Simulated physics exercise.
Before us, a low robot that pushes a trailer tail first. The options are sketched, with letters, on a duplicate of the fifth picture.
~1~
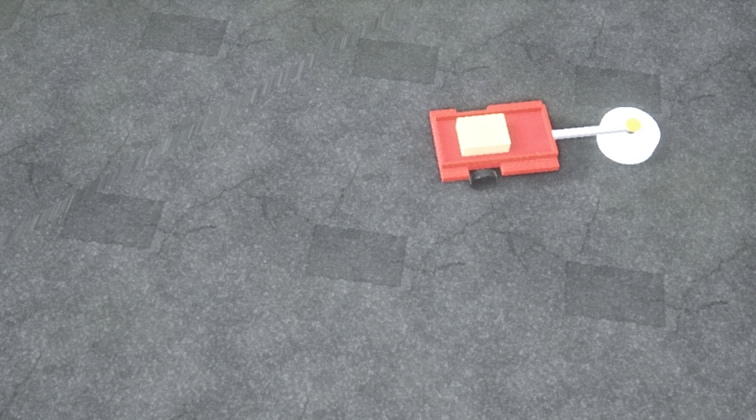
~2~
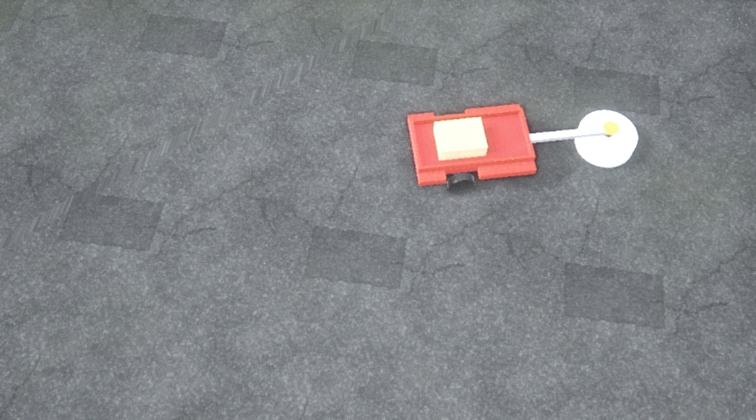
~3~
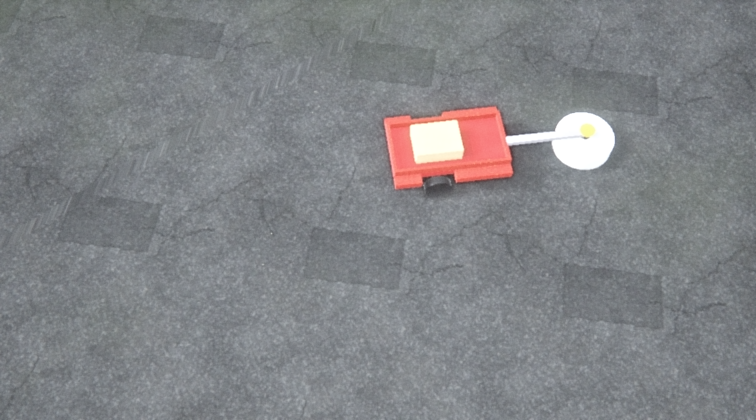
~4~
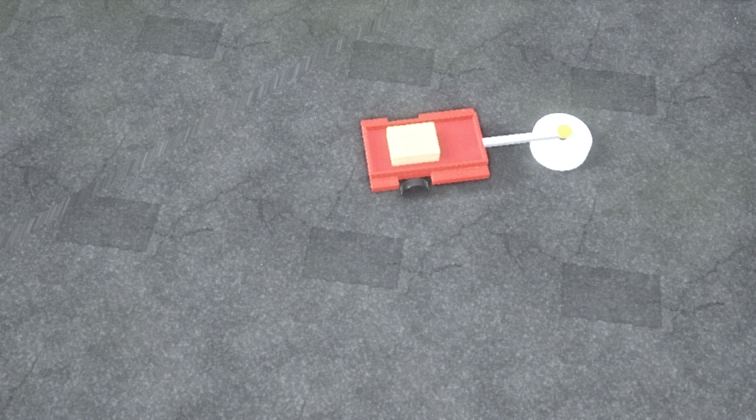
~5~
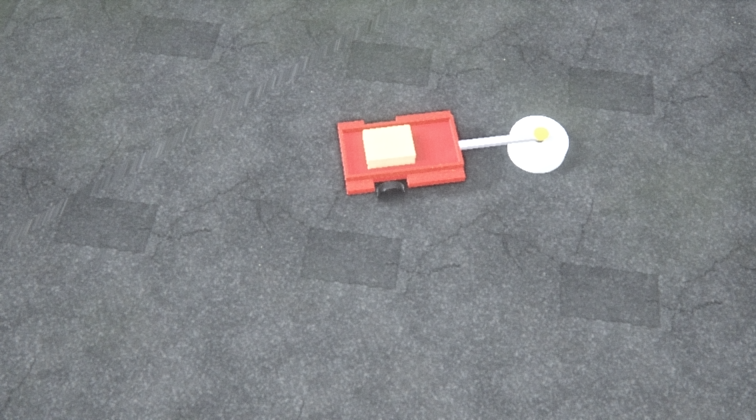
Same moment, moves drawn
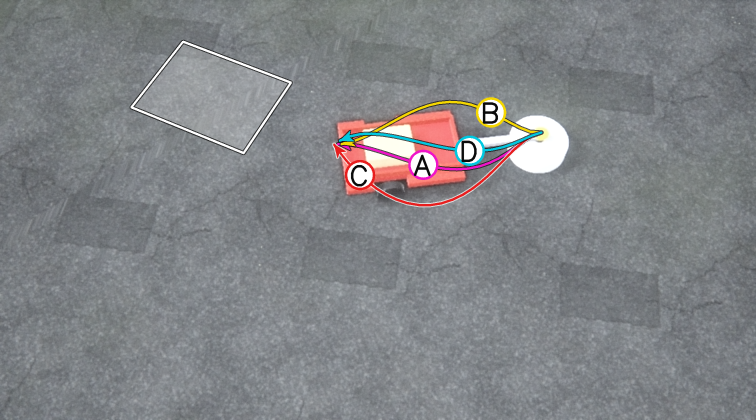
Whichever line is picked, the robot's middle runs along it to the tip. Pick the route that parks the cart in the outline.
Route C parks it in the bay.
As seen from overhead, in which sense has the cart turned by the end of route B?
On that route, anticlockwise.
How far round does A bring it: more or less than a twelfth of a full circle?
Less.
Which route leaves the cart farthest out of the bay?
The widest miss is B.
On the marked copy, A from (541, 133) via (446, 169) to (338, 144); B from (541, 133) via (439, 103) to (341, 144); C from (541, 133) via (442, 203) to (334, 145); D from (541, 133) via (436, 146) to (340, 141); the bay at (212, 95).
With C. Early on, robot (476, 194), cart (335, 154).
Further on, robot (389, 205), cart (270, 130).
At the end, robot (335, 154), cart (210, 98); the cart stands in the bay.
As for the rest, A leaves the cart at (191, 141), out of the bay; B leaves the cart at (217, 230), out of the bay; D leaves the cart at (190, 171), out of the bay.
